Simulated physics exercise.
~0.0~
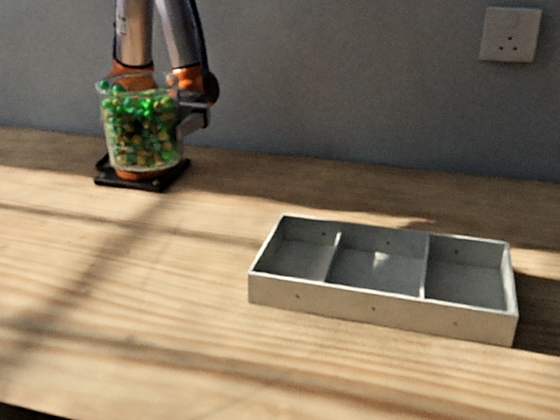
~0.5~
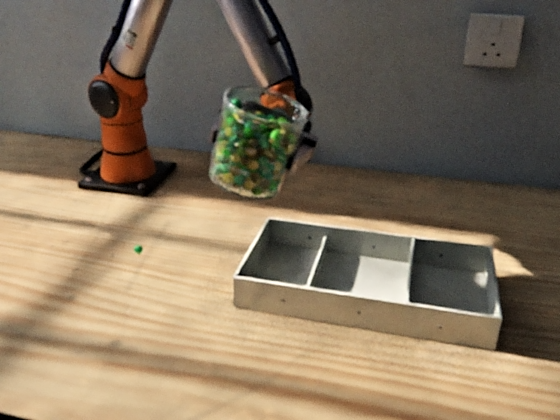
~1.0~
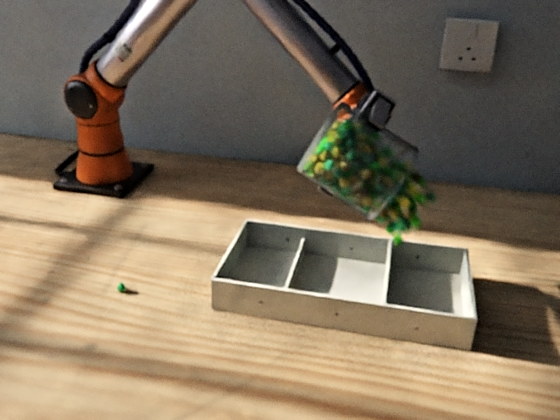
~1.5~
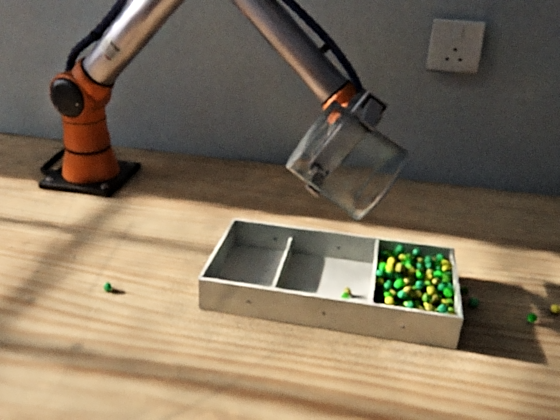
On a sunlit wooden table top, a robot arm carries a clear cup of green and yellow sweets to the right and tips it over a three-part box, filling the right-hand part, while a few sweets end up elsewhere and the cup hangs empty.
